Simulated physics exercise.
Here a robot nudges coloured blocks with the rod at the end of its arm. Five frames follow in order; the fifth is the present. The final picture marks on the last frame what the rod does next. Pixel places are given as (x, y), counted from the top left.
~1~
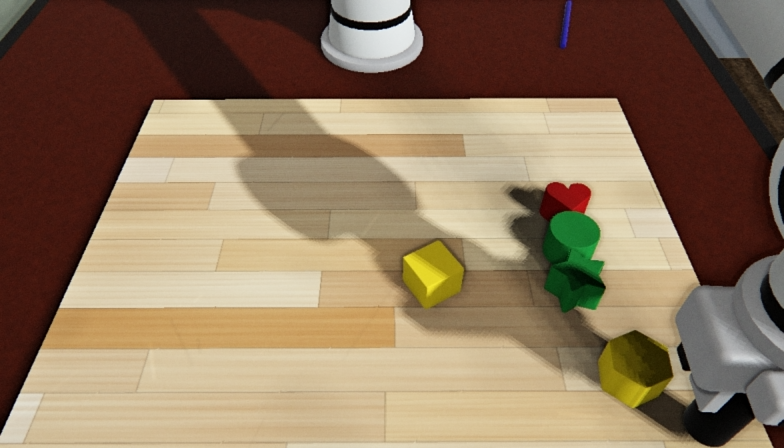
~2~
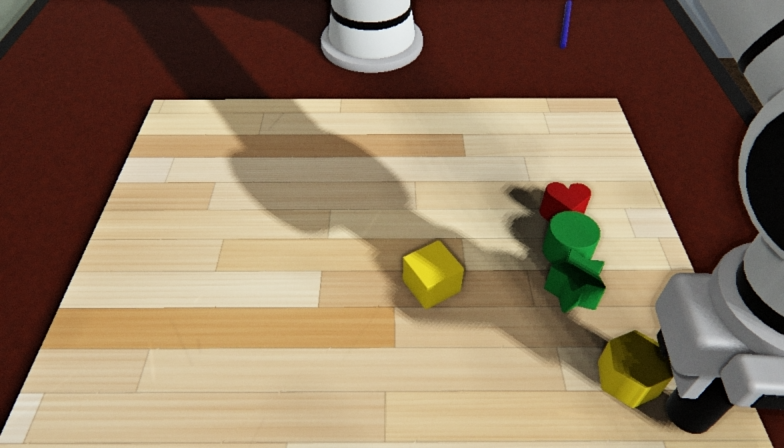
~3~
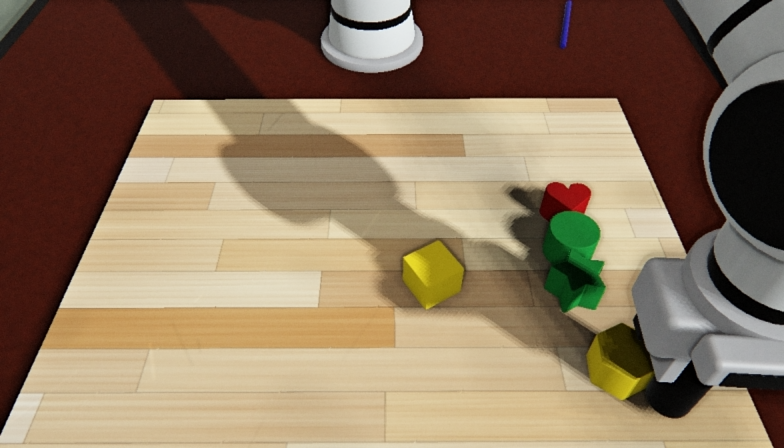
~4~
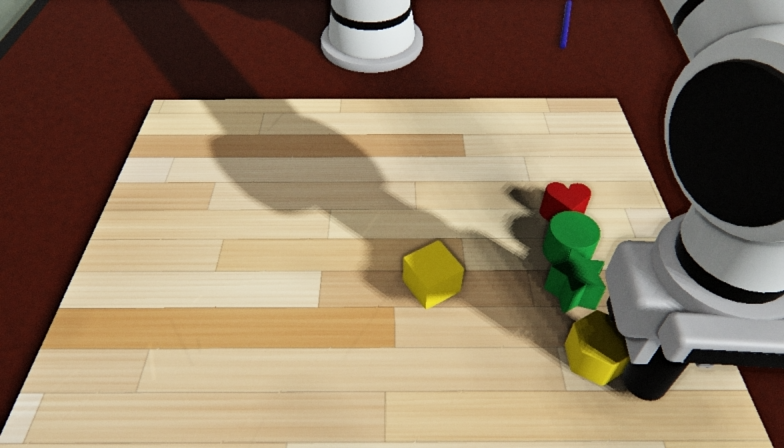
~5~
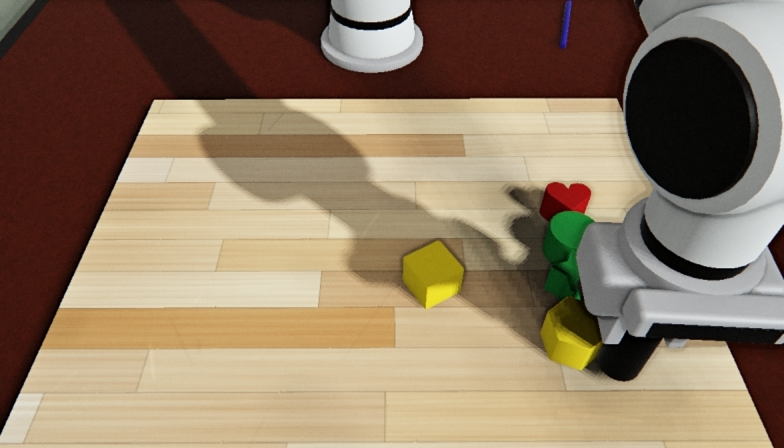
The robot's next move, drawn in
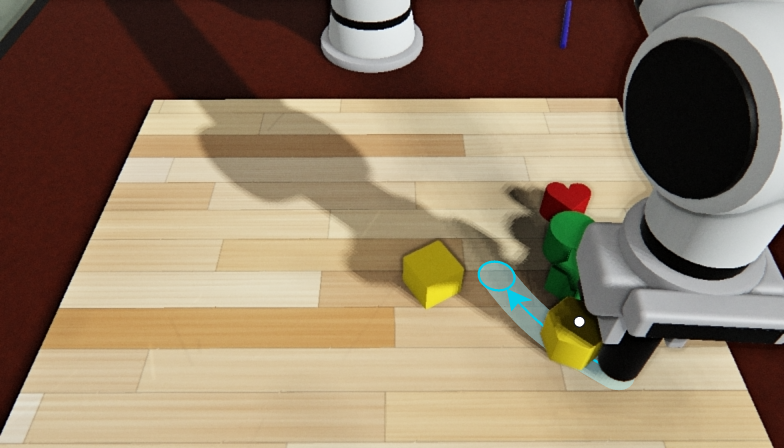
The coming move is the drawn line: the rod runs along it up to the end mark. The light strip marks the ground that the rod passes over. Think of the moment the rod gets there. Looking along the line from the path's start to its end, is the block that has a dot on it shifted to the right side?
In short: No.
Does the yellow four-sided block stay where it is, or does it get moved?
The block moves away from its spot.
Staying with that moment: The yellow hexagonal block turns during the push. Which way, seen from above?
Against the clock.
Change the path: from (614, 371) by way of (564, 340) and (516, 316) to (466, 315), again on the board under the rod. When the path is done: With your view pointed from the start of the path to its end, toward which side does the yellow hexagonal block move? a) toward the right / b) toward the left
I'll go with a - toward the right.
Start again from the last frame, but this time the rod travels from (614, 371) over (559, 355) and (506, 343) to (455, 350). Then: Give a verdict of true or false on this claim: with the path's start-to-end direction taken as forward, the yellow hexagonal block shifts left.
That statement is not accurate.
The line goes from (614, 371) via (565, 342) and (526, 310), ending at (497, 276); the dot is on the yellow hexagonal block.
What follows on the original path. One third of the way, rod at (568, 334); yellow hexagonal block at (530, 296).
Two thirds of the way, rod at (528, 301); yellow hexagonal block at (487, 274), turned 35° anticlockwise.
At the end, rod at (499, 267); yellow four-sided block at (402, 259); yellow hexagonal block at (456, 256), turned 75° anticlockwise; green star block unmoved.
